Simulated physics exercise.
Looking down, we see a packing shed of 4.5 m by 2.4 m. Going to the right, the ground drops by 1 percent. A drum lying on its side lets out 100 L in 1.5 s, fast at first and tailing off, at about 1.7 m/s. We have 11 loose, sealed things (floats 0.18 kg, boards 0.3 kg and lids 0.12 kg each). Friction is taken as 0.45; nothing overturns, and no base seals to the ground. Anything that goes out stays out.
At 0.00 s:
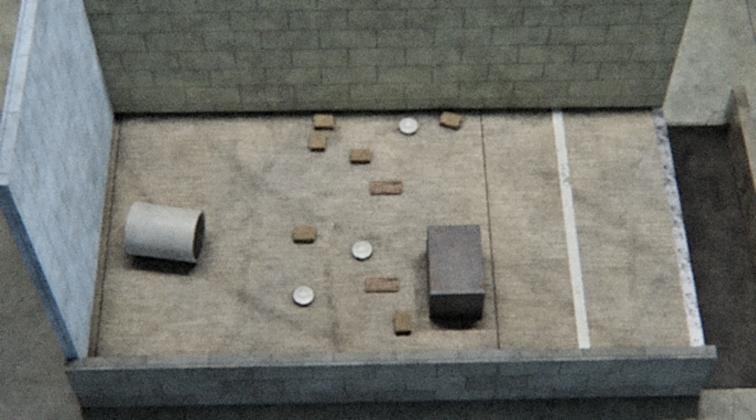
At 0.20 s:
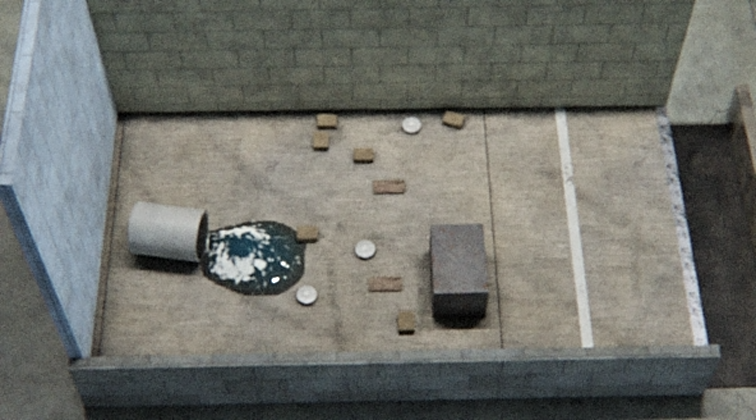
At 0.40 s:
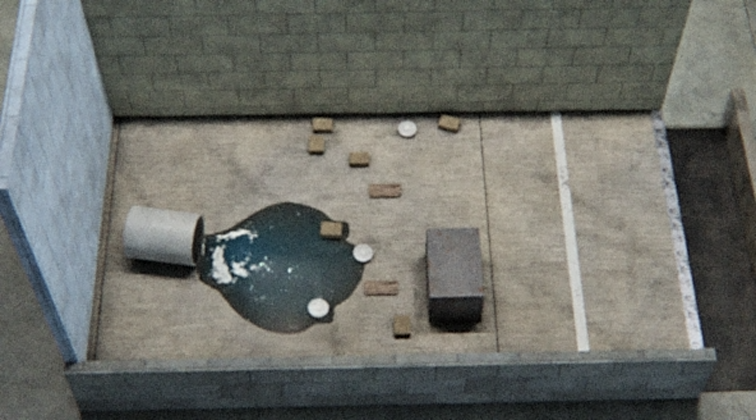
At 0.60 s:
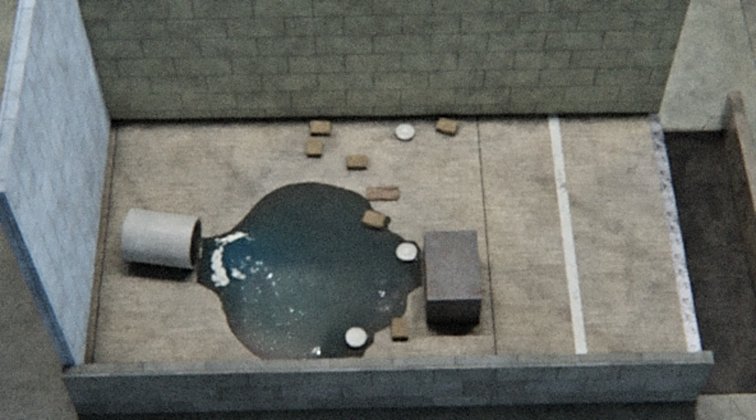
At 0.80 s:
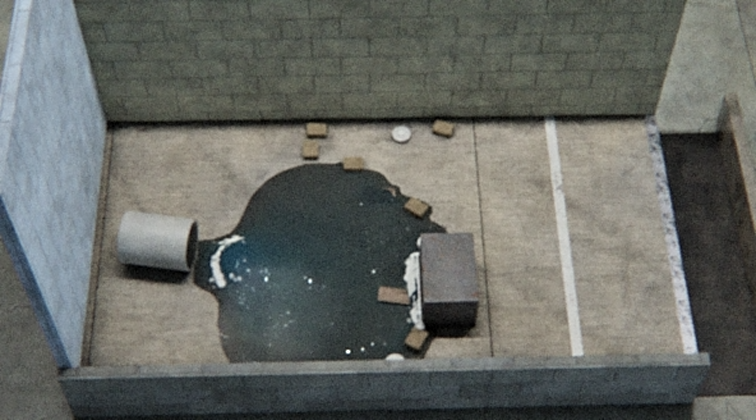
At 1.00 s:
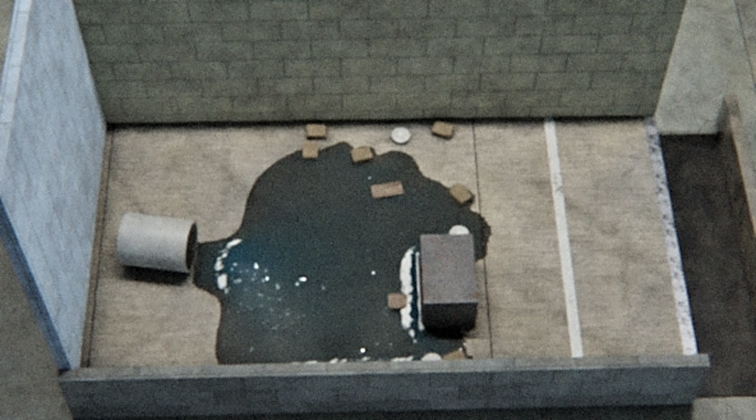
Dark water poured from a pipe-like drum on the left and spread rightward across the floor, carrying some small blocks and white discs along before it pushed around both sides of a dark box.
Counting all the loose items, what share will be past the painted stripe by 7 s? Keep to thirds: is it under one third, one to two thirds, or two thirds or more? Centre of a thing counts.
That share is two thirds or bigger.
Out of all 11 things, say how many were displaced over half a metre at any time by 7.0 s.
9 of them.
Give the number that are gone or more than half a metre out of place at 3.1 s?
9 in all.
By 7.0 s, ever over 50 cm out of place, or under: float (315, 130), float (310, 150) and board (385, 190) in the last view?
First stays inside the line, second stays inside the line, third crosses the line.
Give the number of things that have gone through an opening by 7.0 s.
I get 9 in all.
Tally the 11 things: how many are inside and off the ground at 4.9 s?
That would be 2 of them.
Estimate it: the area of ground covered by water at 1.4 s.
Somewhere about 4.5 m2, give or take.
After 1.4 s 0 of 11 are over the mark; 4 afloat.
After 3.1 s 6 of 11 are over the mark; 5 afloat.
After 4.9 s 9 of 11 are over the mark; 2 afloat.
After 7.0 s 9 of 11 are over the mark; 0 afloat.
